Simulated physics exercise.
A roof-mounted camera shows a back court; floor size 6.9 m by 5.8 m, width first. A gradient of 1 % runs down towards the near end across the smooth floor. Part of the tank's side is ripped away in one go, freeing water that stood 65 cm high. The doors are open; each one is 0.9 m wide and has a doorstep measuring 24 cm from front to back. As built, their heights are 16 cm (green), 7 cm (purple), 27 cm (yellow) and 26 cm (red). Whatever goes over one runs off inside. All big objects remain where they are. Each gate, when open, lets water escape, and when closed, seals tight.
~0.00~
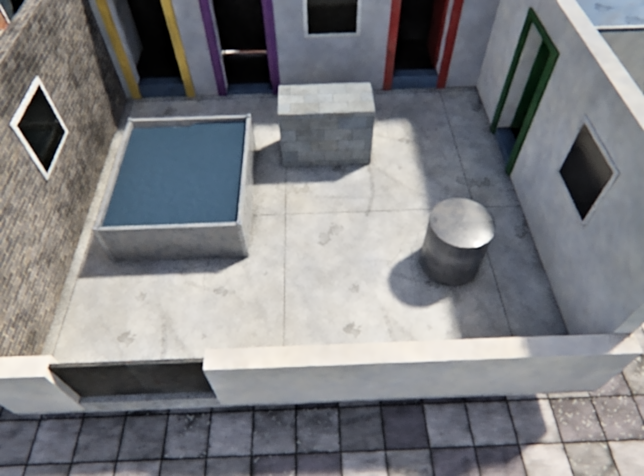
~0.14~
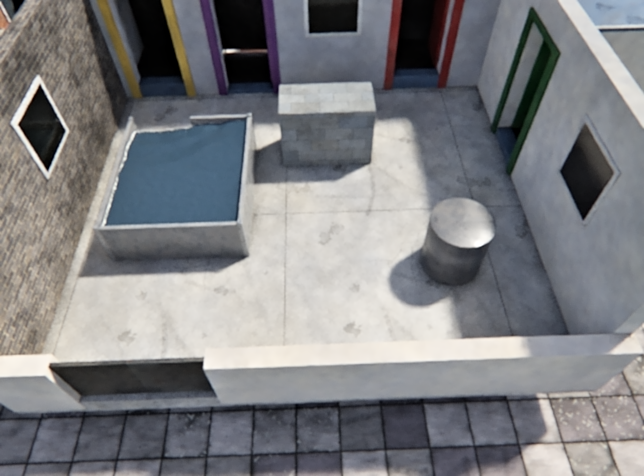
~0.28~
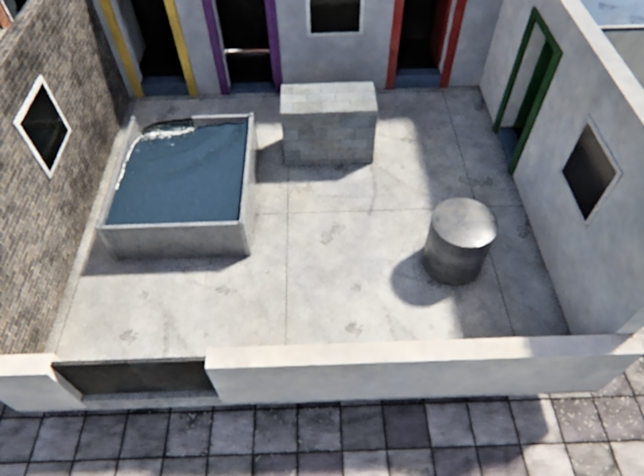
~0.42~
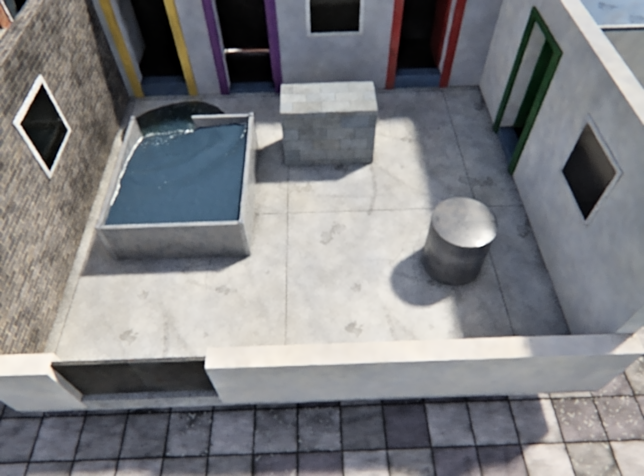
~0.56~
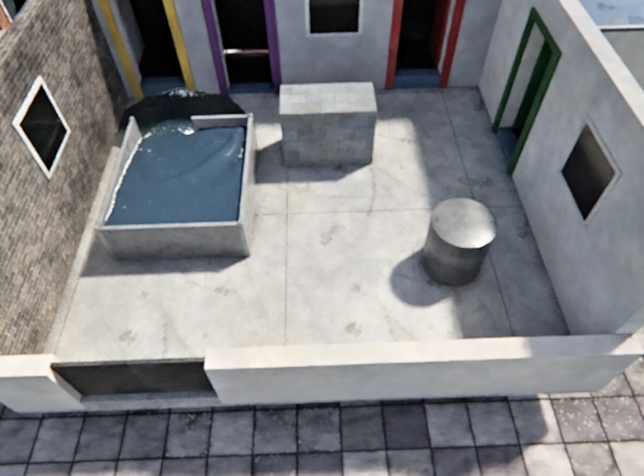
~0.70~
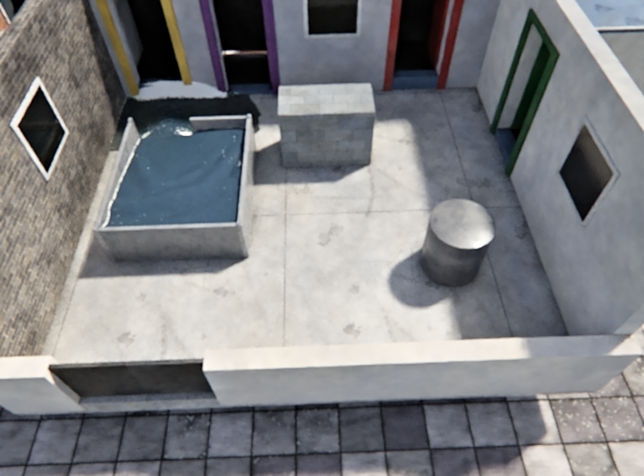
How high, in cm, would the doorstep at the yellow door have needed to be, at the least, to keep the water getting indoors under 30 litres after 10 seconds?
About 35 cm.
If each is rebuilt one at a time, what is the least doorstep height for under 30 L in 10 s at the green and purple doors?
Close to 9.5 cm (green) and close to 12.0 cm (purple).
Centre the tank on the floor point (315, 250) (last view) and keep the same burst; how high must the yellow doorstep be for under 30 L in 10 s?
At least roughly 14.5 cm high.
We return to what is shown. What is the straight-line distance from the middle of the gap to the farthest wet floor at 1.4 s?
3.0 metres.
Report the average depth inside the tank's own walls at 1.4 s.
About 49 cm.
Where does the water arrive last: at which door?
That would be the green door.
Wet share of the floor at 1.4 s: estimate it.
I'd say near 10 percent.
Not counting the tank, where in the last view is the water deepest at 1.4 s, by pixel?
(128, 99).
After 1.4 s water covers 10 % of the floor, deepest (48 cm) near (128, 99); 42 cm at the yellow door, 20 litres in over its 27 cm doorstep.
After 3.0 s water covers 35 % of the floor, deepest (34 cm) near (164, 98); 33 cm at the yellow door, 112 litres in over its 27 cm doorstep.
After 10.0 s water covers 95 % of the floor, deepest (20 cm) near (577, 365); 11 cm at the yellow door, 122 litres in over its 27 cm doorstep.
At the yellow door as built, the water arrived by 0.6 s and peaked near 45 cm at 1.6 s.
Run again over the same 10 s with other heights there, 93 litres in over 29 cm, 12 litres over 39 cm. The limit of 30 litres is kept from about 35 cm up.
